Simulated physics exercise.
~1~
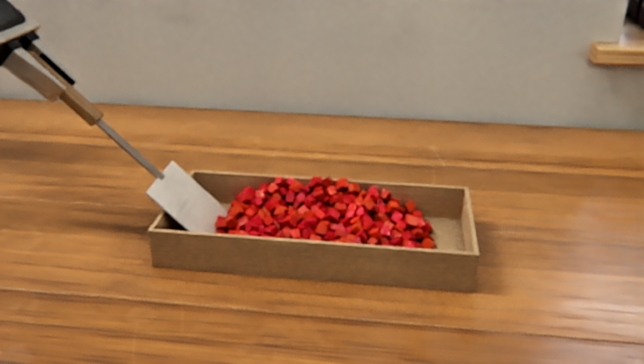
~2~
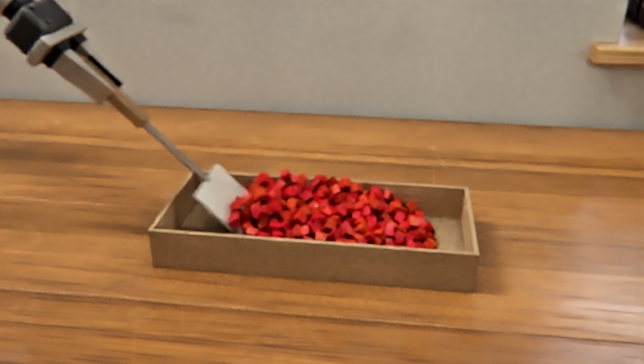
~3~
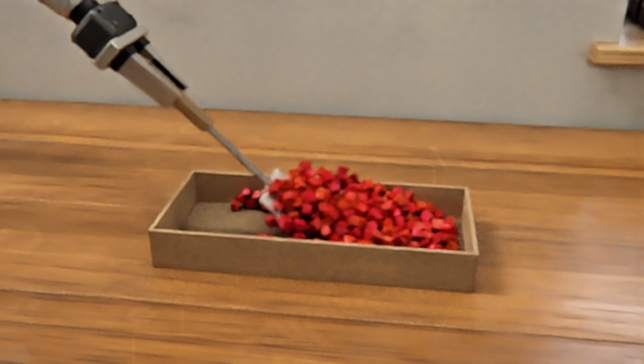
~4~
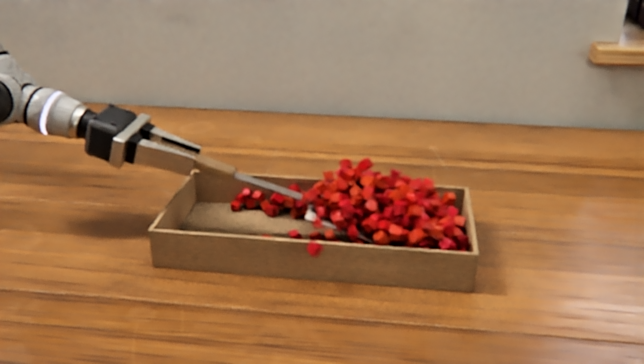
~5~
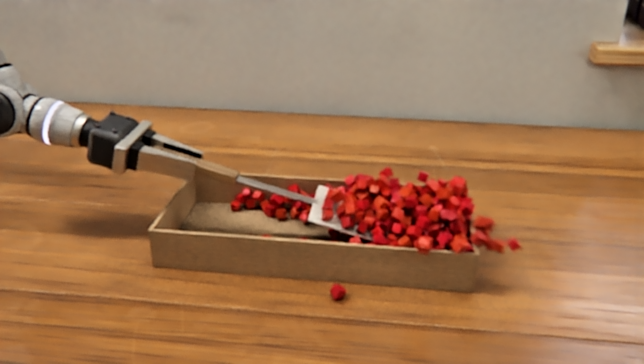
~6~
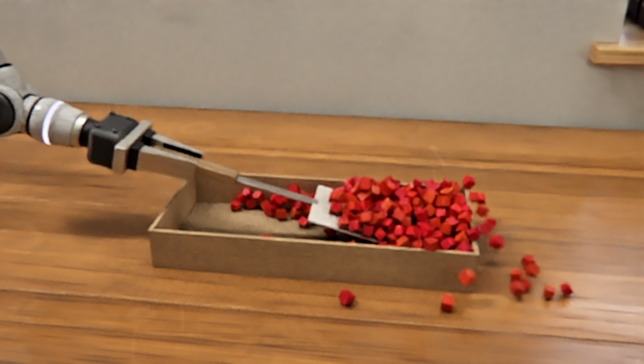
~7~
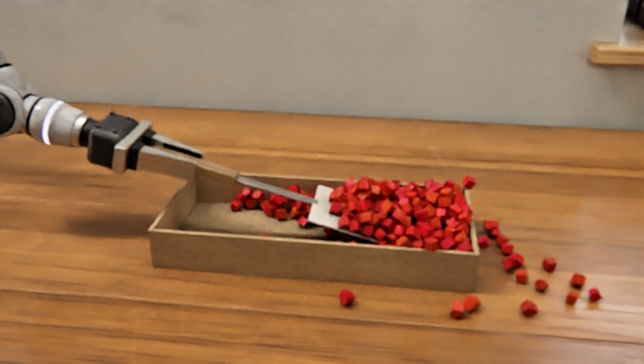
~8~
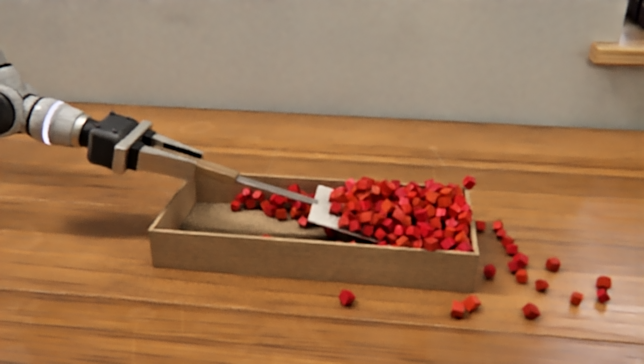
In the video, a robot arm pushes a flat paddle rightward through a heap of small red cubes in a shallow tray, then tilts it flatter and stops as several cubes spill onto the wooden table, where they come to rest while most remain piled at the tray's right side.
